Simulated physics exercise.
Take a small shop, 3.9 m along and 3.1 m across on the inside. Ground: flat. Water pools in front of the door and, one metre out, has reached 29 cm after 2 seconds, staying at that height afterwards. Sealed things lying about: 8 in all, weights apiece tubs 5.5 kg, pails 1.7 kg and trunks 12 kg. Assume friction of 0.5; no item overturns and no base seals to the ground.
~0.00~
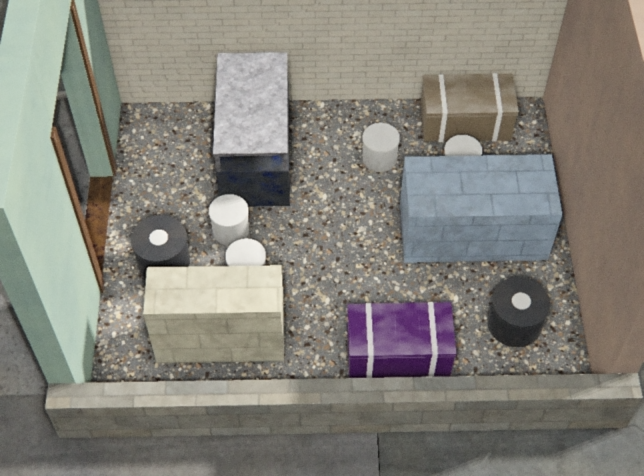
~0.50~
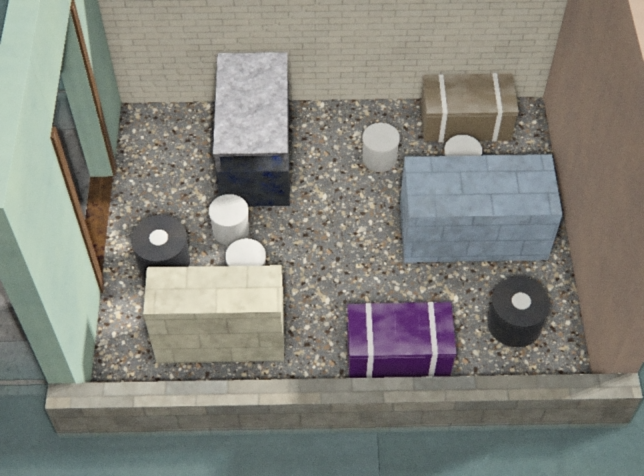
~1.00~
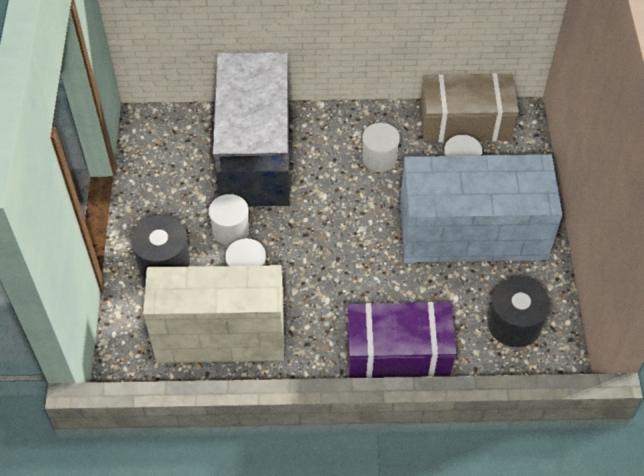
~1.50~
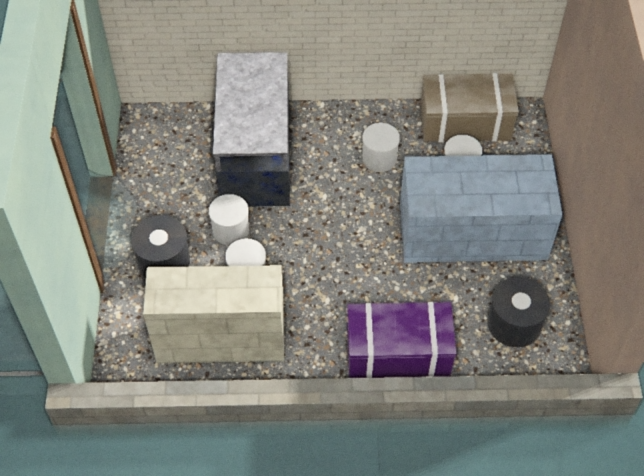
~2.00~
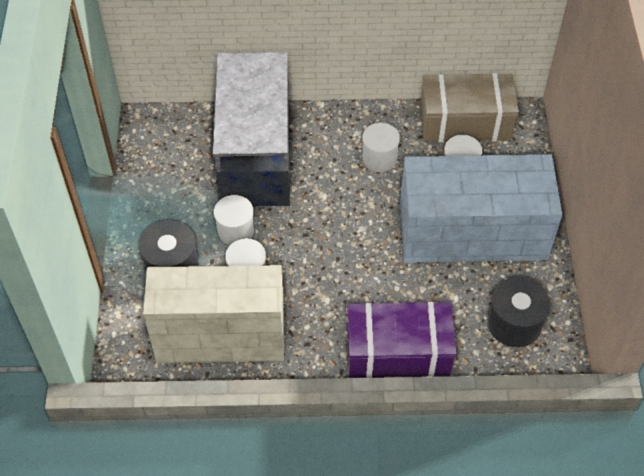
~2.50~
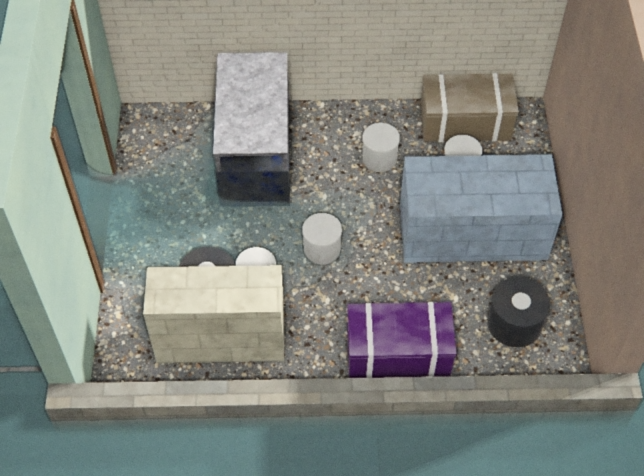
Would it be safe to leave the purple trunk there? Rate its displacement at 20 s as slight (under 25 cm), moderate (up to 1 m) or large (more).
Moderate.
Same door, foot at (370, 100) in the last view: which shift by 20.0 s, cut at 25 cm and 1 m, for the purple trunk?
Purple trunk: Small shift.
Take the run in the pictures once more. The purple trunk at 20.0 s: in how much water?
Roughly 28 cm deep.
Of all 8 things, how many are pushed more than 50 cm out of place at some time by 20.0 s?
The count comes to 8.
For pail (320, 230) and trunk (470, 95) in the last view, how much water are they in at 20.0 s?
27 and 27 cm.
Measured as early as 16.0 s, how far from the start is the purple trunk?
Around 50 centimetres.
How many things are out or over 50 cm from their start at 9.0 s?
By my tally, 7.
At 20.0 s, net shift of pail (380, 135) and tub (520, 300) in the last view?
The first is 100 cm from its start, the second 80 cm.
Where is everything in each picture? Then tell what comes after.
The purple trunk at (401, 329) rests on the ground; water covers 0.0 m2; 0 of 8 have shifted, in the first picture.
The purple trunk at (401, 329) rests on the ground; 0.0 m2 under water; 0 of 8 have shifted, in the second picture.
The purple trunk at (401, 329) rests on the ground; 0.0 m2 under water; 0 of 8 have shifted, in the third picture.
The purple trunk at (401, 329), on the bottom; 0.1 m2 under water; 0 of 8 have shifted, in the fourth picture.
The purple trunk at (401, 329) rests on the ground; water covers 0.9 m2; 1 of 8 have shifted, in the fifth picture.
The purple trunk at (401, 329), on the bottom; 2.6 m2 under water; 3 of 8 have shifted, in the sixth picture.
After 4.0 s the purple trunk is near (413, 354), 0.2 m from its start, aground; 4 afloat.
After 9.0 s the purple trunk is near (335, 312), 0.5 m from its start, afloat; 8 afloat.
After 16.0 s the purple trunk is near (336, 312), 0.5 m from its start, afloat; 8 afloat.
After 20.0 s the purple trunk is near (352, 326), 0.4 m from its start, afloat; 8 afloat.
